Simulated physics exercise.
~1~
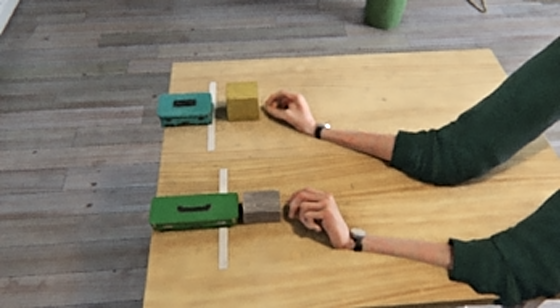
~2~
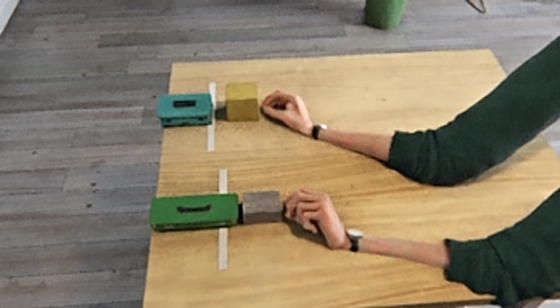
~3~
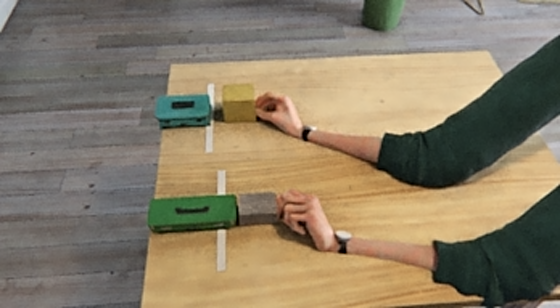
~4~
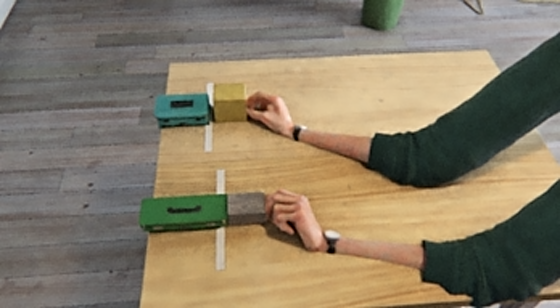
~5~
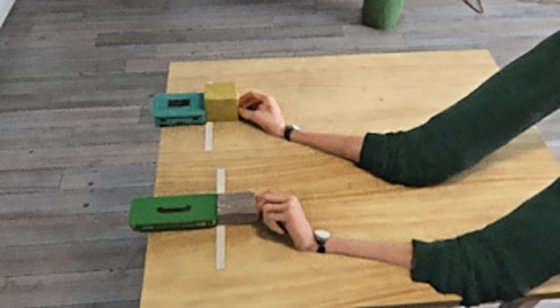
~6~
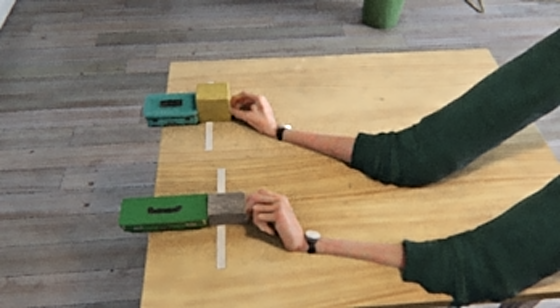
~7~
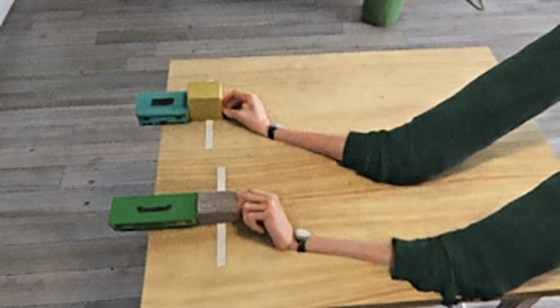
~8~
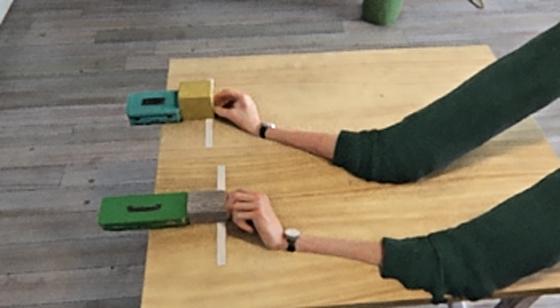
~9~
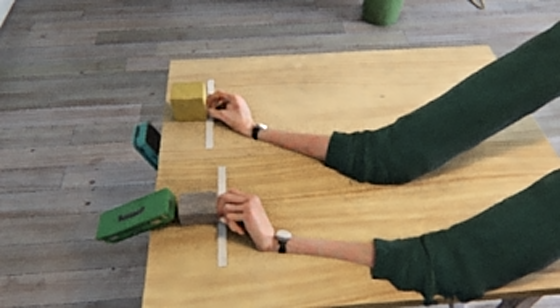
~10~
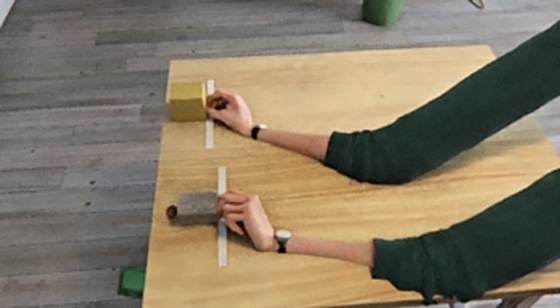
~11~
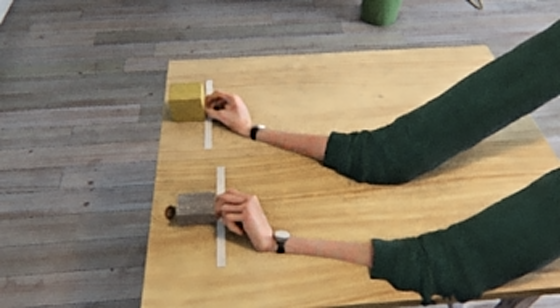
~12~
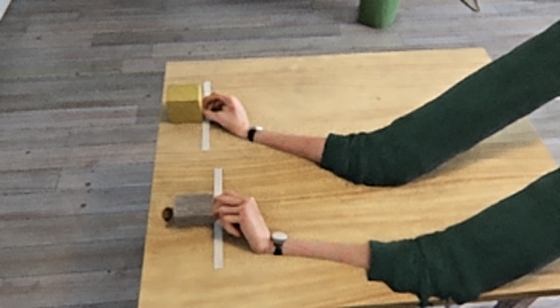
Two hands slid a yellow block and a grey block leftward across a wooden table, pushing a turquoise case and a green case past the edge until both tipped and dropped off, leaving only the blocks on the table with the hands still behind them.
